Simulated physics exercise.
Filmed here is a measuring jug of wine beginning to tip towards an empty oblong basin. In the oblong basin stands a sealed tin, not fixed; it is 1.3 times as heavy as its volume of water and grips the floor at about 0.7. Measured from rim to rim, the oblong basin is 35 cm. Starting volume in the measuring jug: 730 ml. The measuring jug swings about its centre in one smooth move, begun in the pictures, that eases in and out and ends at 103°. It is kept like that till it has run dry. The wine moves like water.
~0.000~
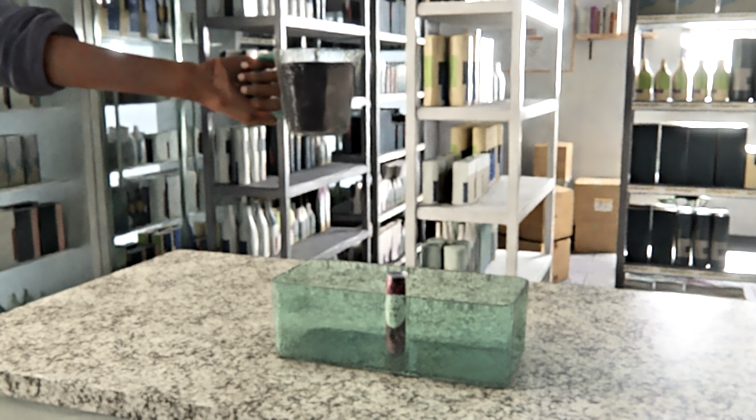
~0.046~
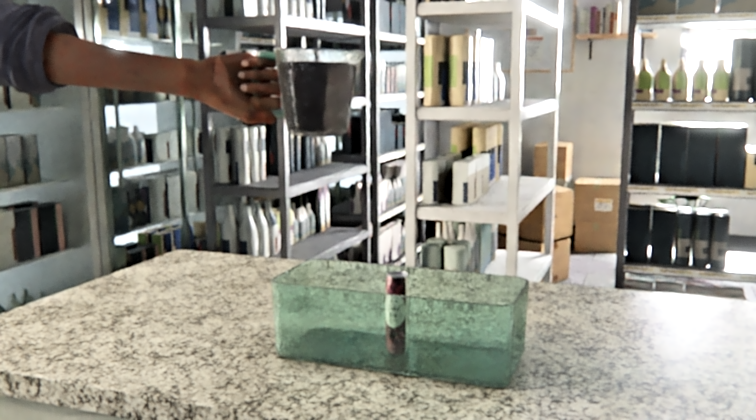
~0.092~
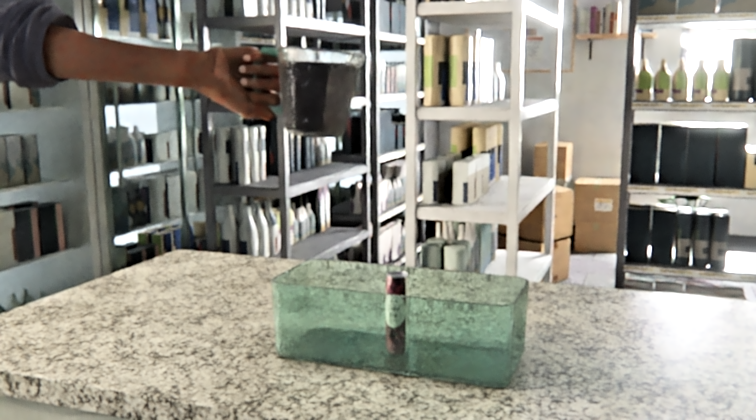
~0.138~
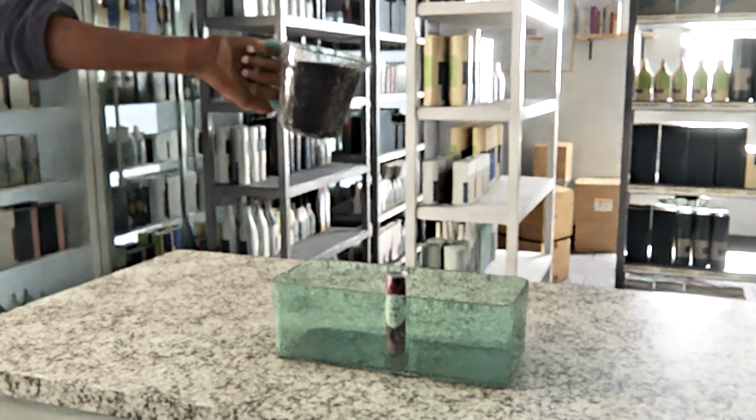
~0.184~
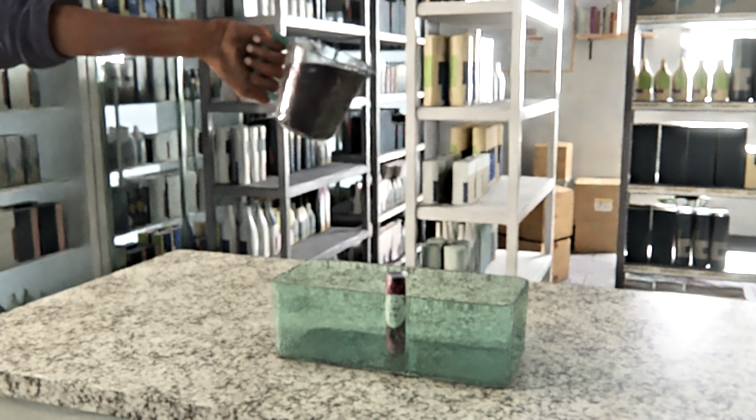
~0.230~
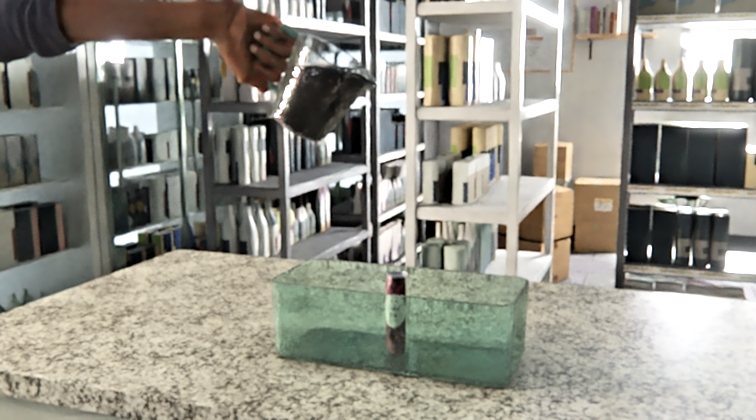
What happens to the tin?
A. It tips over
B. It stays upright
It stays upright (B).
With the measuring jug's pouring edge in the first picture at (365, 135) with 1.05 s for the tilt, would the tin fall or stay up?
Then it keeps standing.
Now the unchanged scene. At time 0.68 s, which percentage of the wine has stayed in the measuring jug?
About 10 percent.
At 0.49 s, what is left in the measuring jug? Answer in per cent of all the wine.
Around 48 percent.
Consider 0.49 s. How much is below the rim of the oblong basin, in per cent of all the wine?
Around 5 percent.
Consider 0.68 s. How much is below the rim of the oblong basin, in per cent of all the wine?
About 56 per cent.
Then, 0.49 s in, the tilt is 95° and 48 per cent is still to pour; the tin stands where it began.
Then, 0.68 s in, the tilt is 103° and 9 per cent is still to pour; the tin stands where it began.
Then, 0.88 s in, the tilt is 103° and 1 per cent is still to pour; the tin stands where it began.
Then, 1.10 s in, the tilt is 103° and 0 per cent is still to pour; the tin stands where it began.
Finally, the tin stands where it began.
